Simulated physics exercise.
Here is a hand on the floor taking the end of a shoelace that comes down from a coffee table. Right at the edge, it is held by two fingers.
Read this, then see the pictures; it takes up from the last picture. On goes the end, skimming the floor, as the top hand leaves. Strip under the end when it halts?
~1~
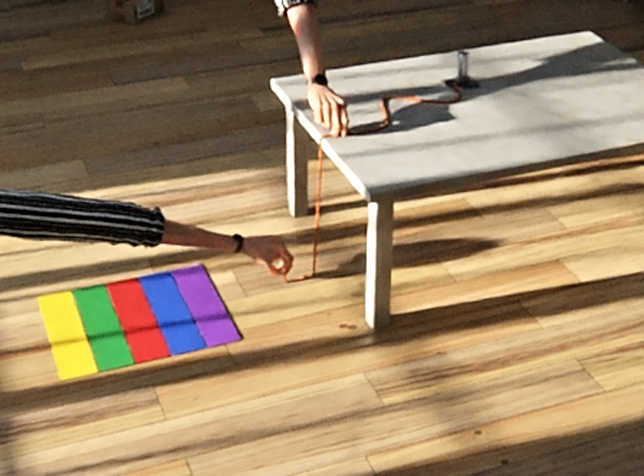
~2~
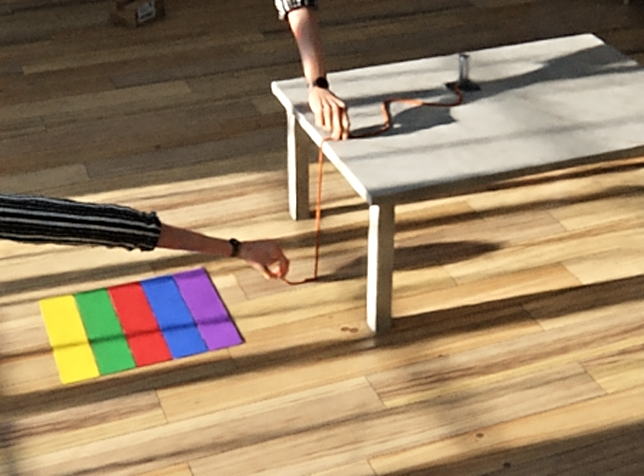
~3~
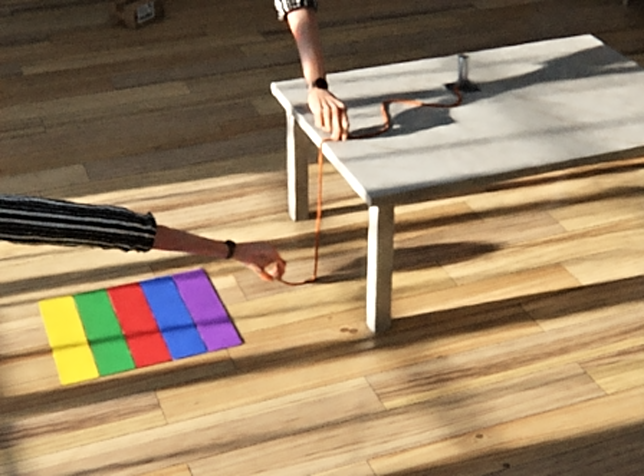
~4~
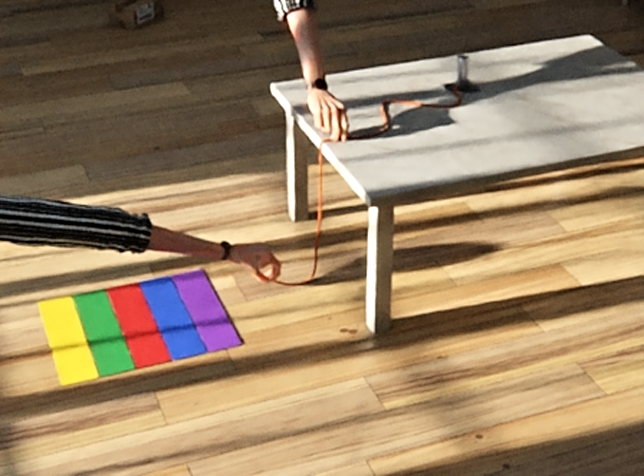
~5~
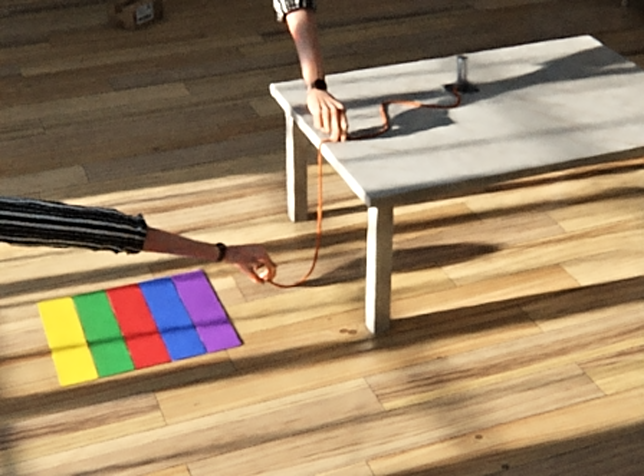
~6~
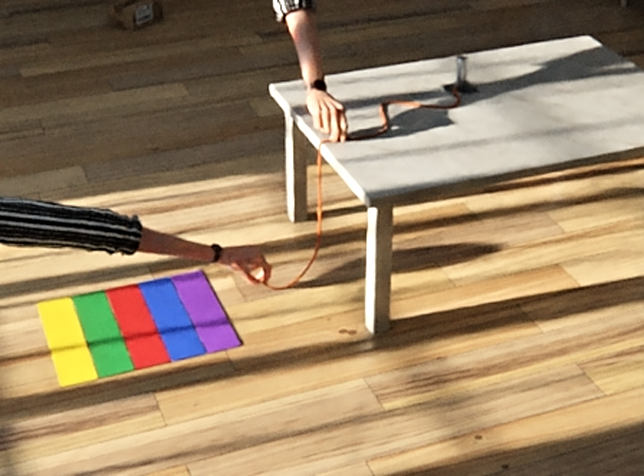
Green strip.
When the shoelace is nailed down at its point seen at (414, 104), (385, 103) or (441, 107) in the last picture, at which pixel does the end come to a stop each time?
Try one gives (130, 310), try two (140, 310), and try three (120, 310).
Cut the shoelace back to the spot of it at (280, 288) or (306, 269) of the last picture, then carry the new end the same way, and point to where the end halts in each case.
Taking them in turn, near (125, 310) and near (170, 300).
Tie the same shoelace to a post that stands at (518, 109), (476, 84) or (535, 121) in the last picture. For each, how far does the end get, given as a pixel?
Per try, approx.: (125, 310); (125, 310); (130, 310).
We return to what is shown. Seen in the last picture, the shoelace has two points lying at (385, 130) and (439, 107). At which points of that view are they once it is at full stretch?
(314, 136), then (409, 104).
A little later, end near (159, 303); over blue.
Next, end near (118, 312); over red.
When it is tight, end near (94, 317); over green. It gets as far as the green strip.
